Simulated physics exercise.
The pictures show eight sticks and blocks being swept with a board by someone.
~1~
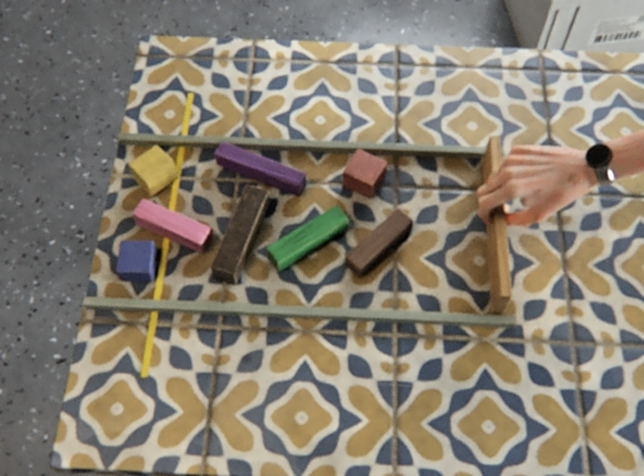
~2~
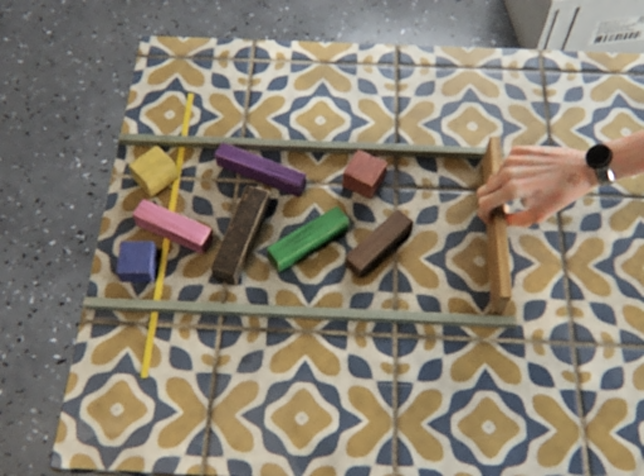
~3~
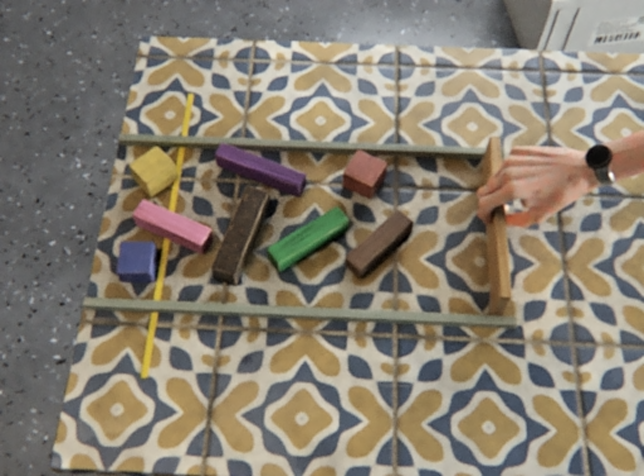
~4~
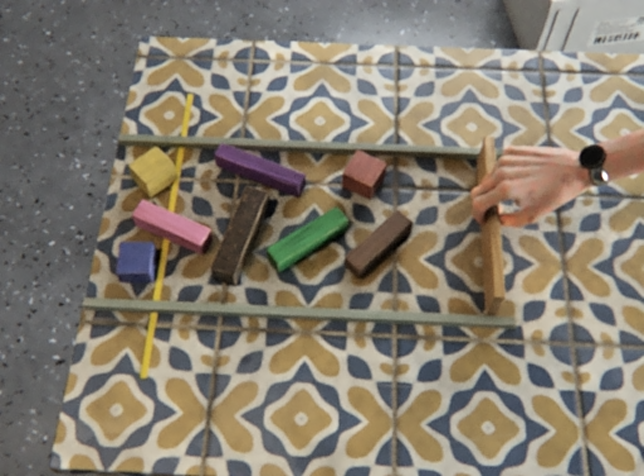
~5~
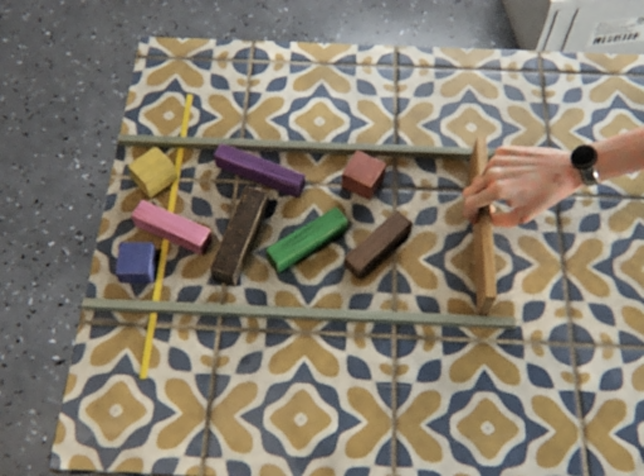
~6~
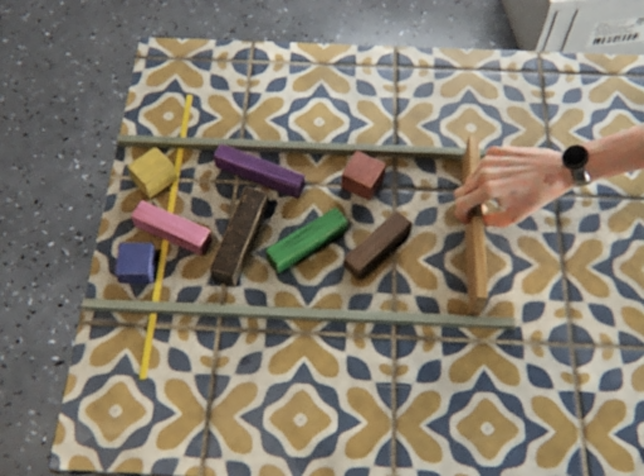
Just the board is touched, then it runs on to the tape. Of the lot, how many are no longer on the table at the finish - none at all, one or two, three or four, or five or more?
By the finish, three or four are off it.
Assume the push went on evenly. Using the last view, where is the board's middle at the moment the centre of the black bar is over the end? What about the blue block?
The middle is at (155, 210) when it's the black bar, and at (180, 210) when it's the blue block.
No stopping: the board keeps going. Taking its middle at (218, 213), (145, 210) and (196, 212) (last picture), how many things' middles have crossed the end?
First 0, then 5, finally 1.
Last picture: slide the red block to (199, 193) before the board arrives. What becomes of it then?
Lab note: Started there, it ends up below.
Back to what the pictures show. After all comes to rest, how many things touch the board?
Well, it touches 2.
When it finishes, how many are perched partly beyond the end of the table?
That comes to 0 of them.
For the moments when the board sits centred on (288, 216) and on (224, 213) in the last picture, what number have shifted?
Counts: 5 / 8.
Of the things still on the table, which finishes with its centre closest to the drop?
The black bar.
Soon after, none off yet; blue block at rest near (136, 263); yellow block at rest near (153, 173); pink stick at rest near (172, 228).
Then, none off yet; blue block at rest near (136, 263); yellow block moving near (149, 174); pink stick moved a little near (154, 226).
At rest, the number that fall off is three or four; fallen, purple stick, pink stick, yellow block and blue block.
